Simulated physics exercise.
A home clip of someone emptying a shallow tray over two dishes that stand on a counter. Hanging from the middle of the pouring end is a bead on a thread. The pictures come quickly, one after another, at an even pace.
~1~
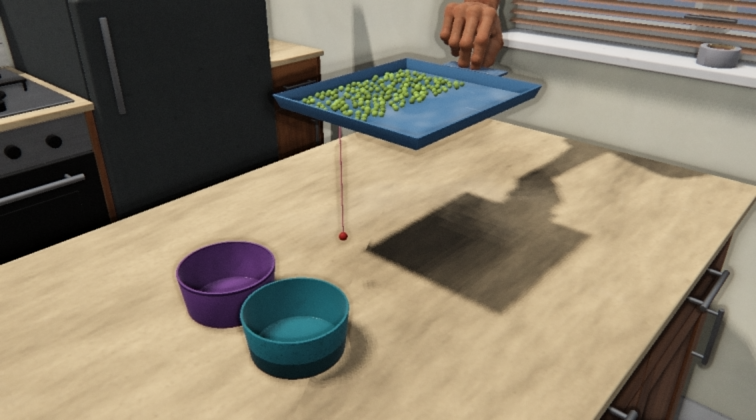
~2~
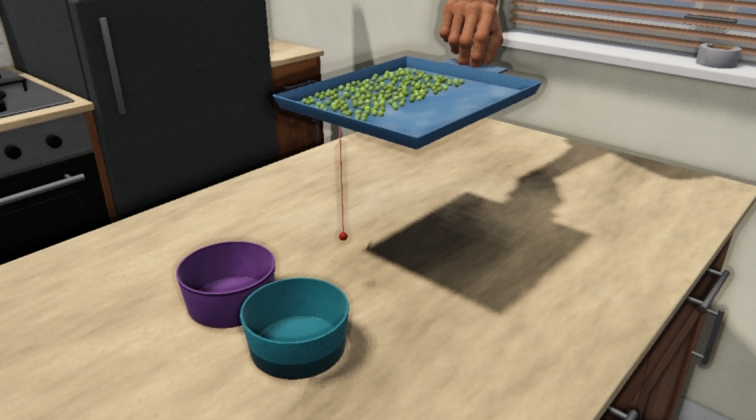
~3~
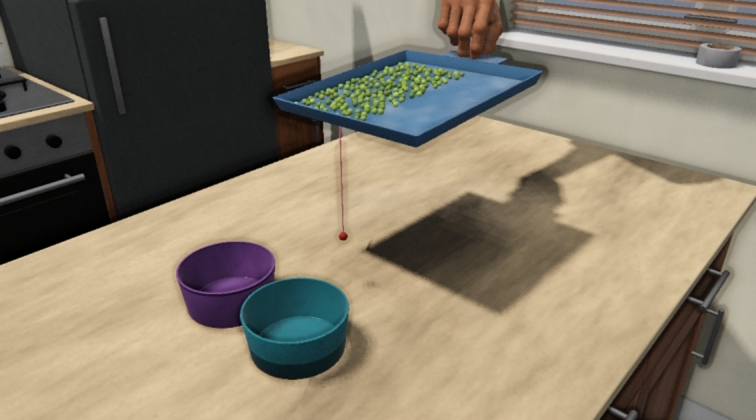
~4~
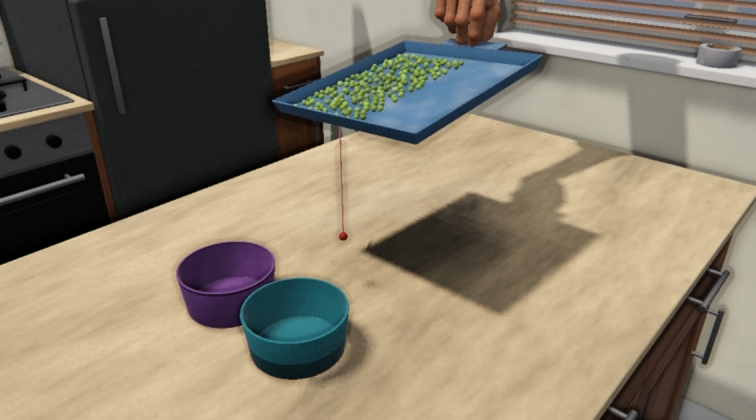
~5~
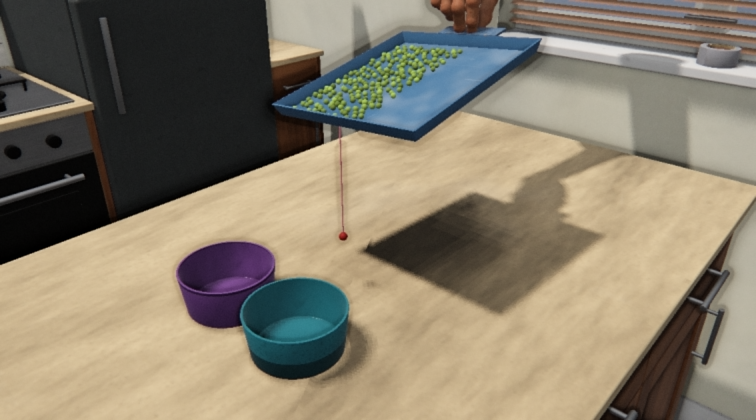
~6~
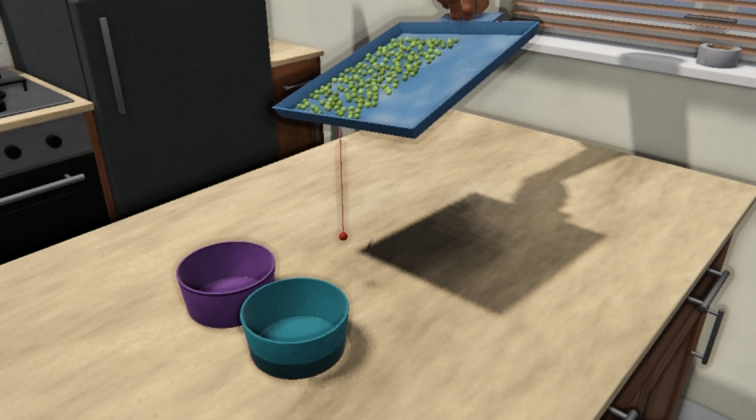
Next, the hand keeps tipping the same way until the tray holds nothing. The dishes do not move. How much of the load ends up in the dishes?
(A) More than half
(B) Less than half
Answer: B.
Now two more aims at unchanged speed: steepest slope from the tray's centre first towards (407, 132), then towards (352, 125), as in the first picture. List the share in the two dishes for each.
Near 0 % and, after that, 10 %.
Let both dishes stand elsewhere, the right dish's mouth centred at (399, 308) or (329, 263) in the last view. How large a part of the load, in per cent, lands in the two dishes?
First placement: Some 0 %; second placement: Some 100 %.
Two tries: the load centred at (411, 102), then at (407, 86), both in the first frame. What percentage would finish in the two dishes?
Estimates in order: 0 percent, 0 percent.
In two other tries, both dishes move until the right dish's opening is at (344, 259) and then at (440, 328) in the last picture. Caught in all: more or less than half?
Well, in excess of half at the first spot and not up to half at the second.
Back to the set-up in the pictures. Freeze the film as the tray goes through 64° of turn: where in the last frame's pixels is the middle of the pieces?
Roughly (298, 120).
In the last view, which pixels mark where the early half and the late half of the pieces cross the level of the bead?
(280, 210), then (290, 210).
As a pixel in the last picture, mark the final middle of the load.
Centre at rest: Close to (258, 260).
Soon, tray tipped steeply; most on the tray; a stray few in the left dish; a small part outside both; a small part in the air.
A while on, tray tipped past a quarter turn; a stray few in the left dish; nearly all outside both; a stray few in the air.
Towards the end, tray tipped past a quarter turn; a stray few in the left dish; nearly all outside both.
Finally, tray tipped past a quarter turn; none in the right dish; a stray few in the left dish; nearly all outside both.
